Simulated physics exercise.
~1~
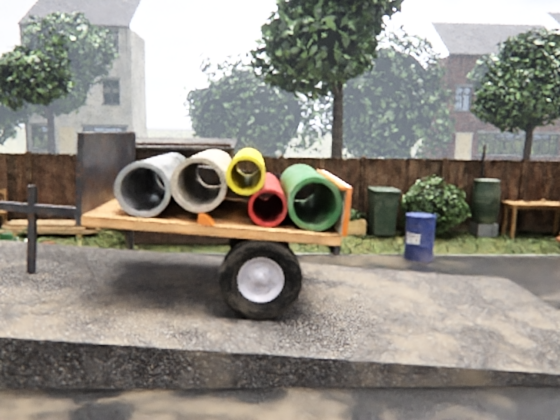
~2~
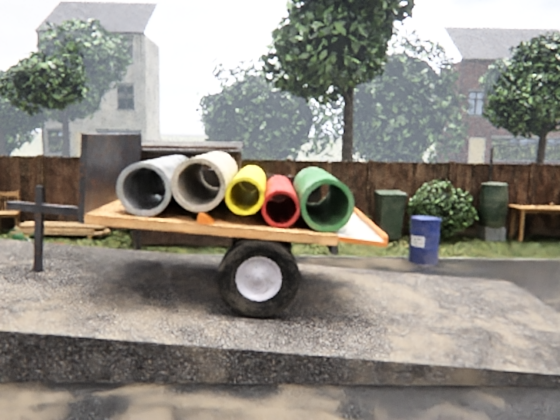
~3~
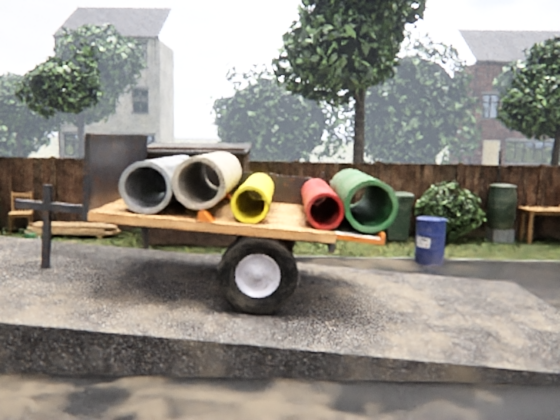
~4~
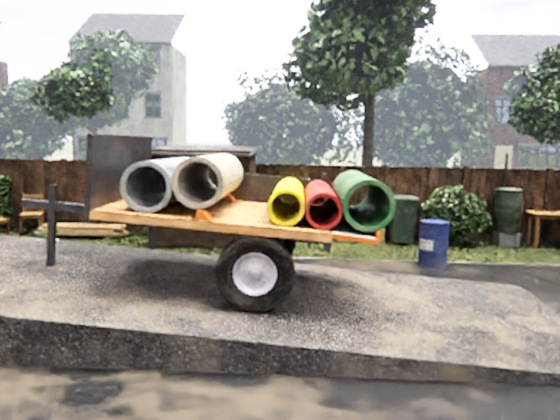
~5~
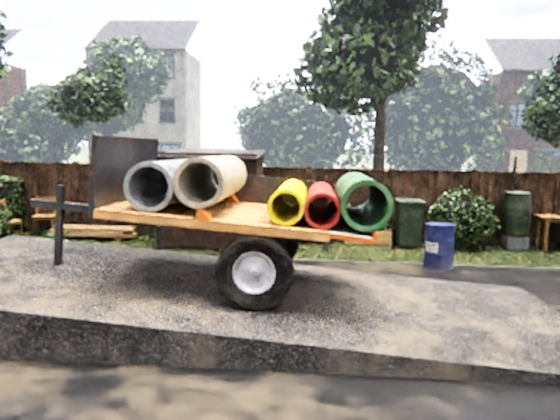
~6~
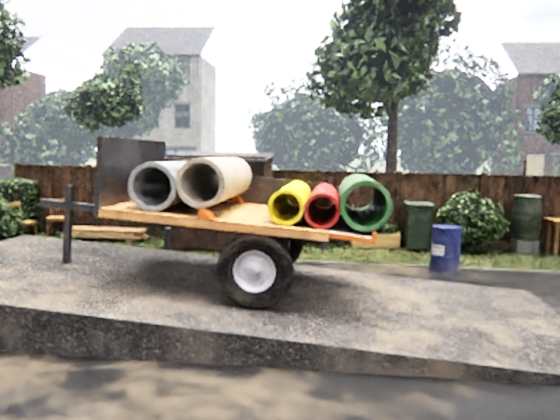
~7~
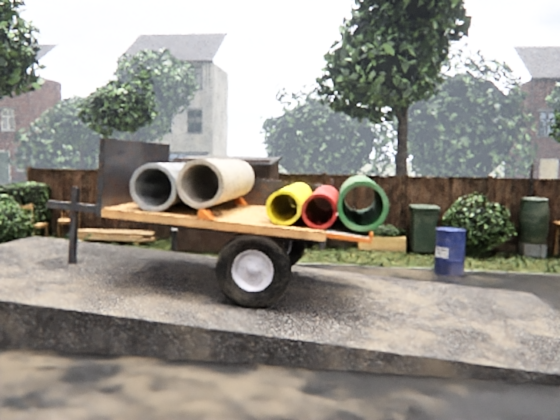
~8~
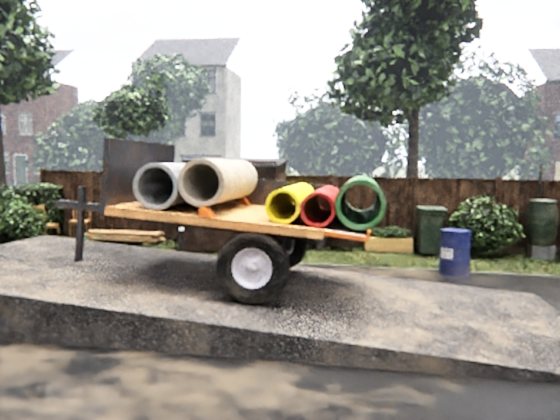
Five hollow concrete pipes lie end-on on a wooden trailer bed, two grey ones at left, then red and green, with a yellow one resting on top, seen from the side on a gravelly slope with a fence, trees and houses behind. The tailgate at the right drops open, and the yellow pipe sinks between its neighbours. The green and red pipes roll right, and the yellow follows, while the grey pair stays behind an orange chock. Green stops on the lowered gate with red and yellow beside it, and none falls off as the view drifts sideways.
